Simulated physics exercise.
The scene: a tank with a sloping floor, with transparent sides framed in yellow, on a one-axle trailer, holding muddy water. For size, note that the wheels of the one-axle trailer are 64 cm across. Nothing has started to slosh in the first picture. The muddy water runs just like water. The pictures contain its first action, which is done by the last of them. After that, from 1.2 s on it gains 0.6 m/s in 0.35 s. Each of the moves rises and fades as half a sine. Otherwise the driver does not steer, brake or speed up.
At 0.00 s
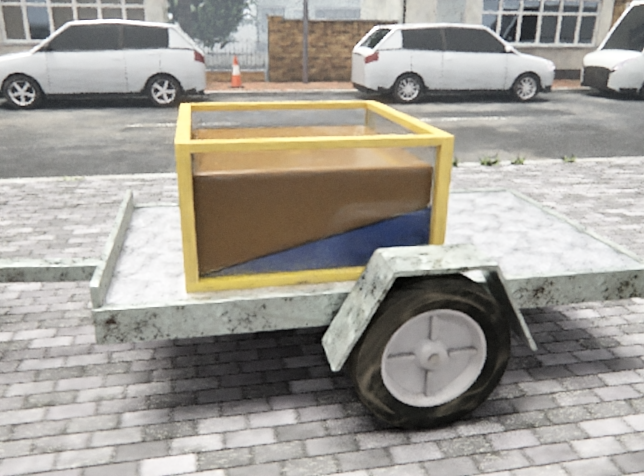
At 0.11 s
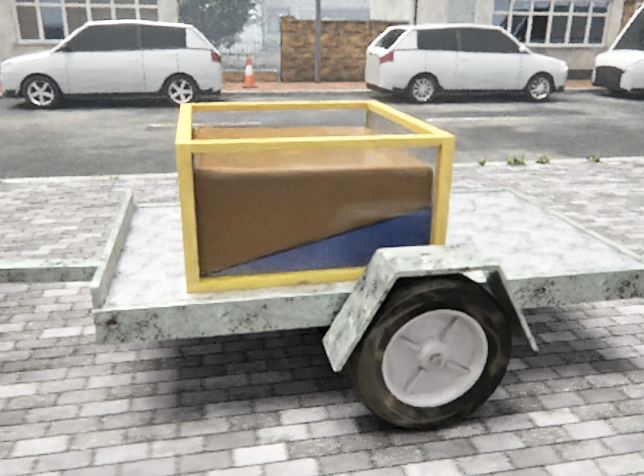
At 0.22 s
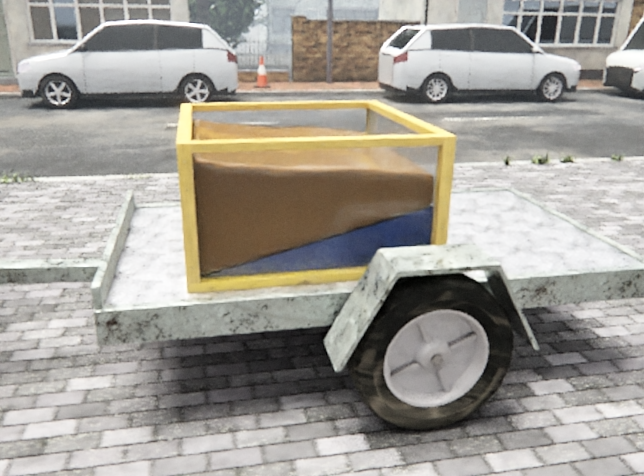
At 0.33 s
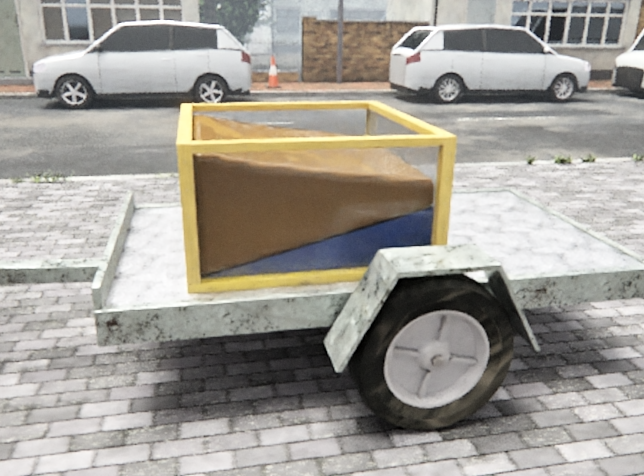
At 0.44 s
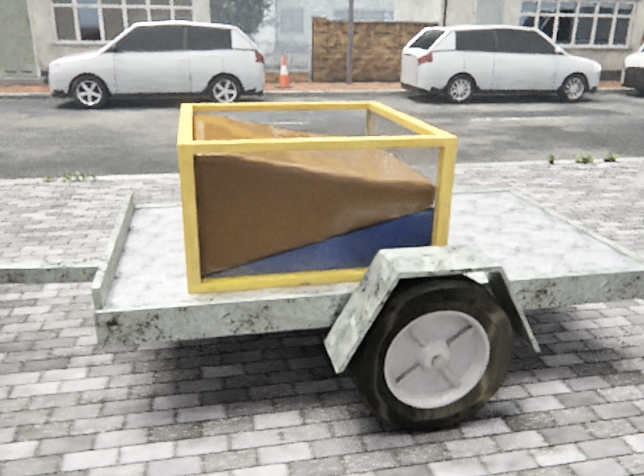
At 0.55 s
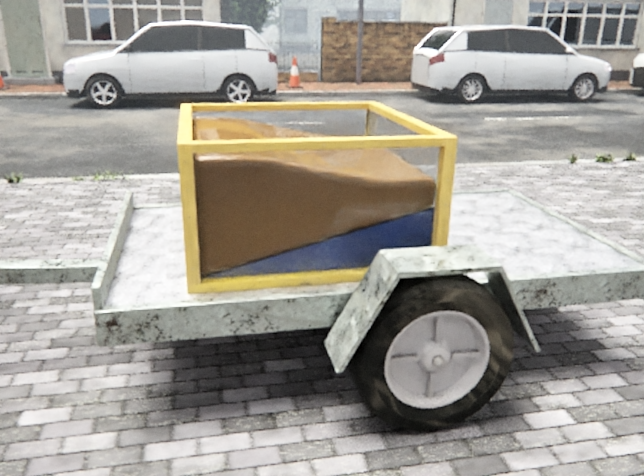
Brown liquid in a yellow-framed clear tank on a trailer lies level, then shifts and heaps up toward the left side.
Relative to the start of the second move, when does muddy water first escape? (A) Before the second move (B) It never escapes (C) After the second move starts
Answer: B.
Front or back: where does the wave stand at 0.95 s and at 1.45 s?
It leans to the rear end, then to the rear end.
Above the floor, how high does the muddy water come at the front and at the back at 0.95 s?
Heights: Front 40 cm, then back 46 cm.
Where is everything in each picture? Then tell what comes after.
The first picture shows the muddy water reaches (211, 166) at the front end; it reaches (411, 162) at the back end; no slope yet; the front is on the left, levels are read along the near wall; a wheel hub at (438, 364).
The second picture shows the muddy water reaches (212, 166) at the front end; it reaches (412, 162) at the back end; no slope yet.
The third picture shows the muddy water reaches (212, 157) at the front end; it reaches (412, 170) at the back end; it is heaped 6° towards the front.
The fourth picture shows the muddy water reaches (412, 177) at the back end; it is heaped 10° towards the front.
The fifth picture shows the muddy water reaches (412, 178) at the back end; it is heaped 10° towards the front.
The sixth picture shows the muddy water reaches (412, 177) at the back end; it is heaped 9° towards the front; a wheel hub at (442, 366).
Then, 0.95 s in, it stands 47 cm high behind and 39 cm in front; all of it is still inside.
Then, 1.45 s in, it stands 46 cm high behind and 34 cm in front; all of it is still inside.
Then, 2.05 s in, it stands 40 cm high behind and 48 cm in front; all of it is still inside.
Then, 4.53 s in, all of it is still inside.
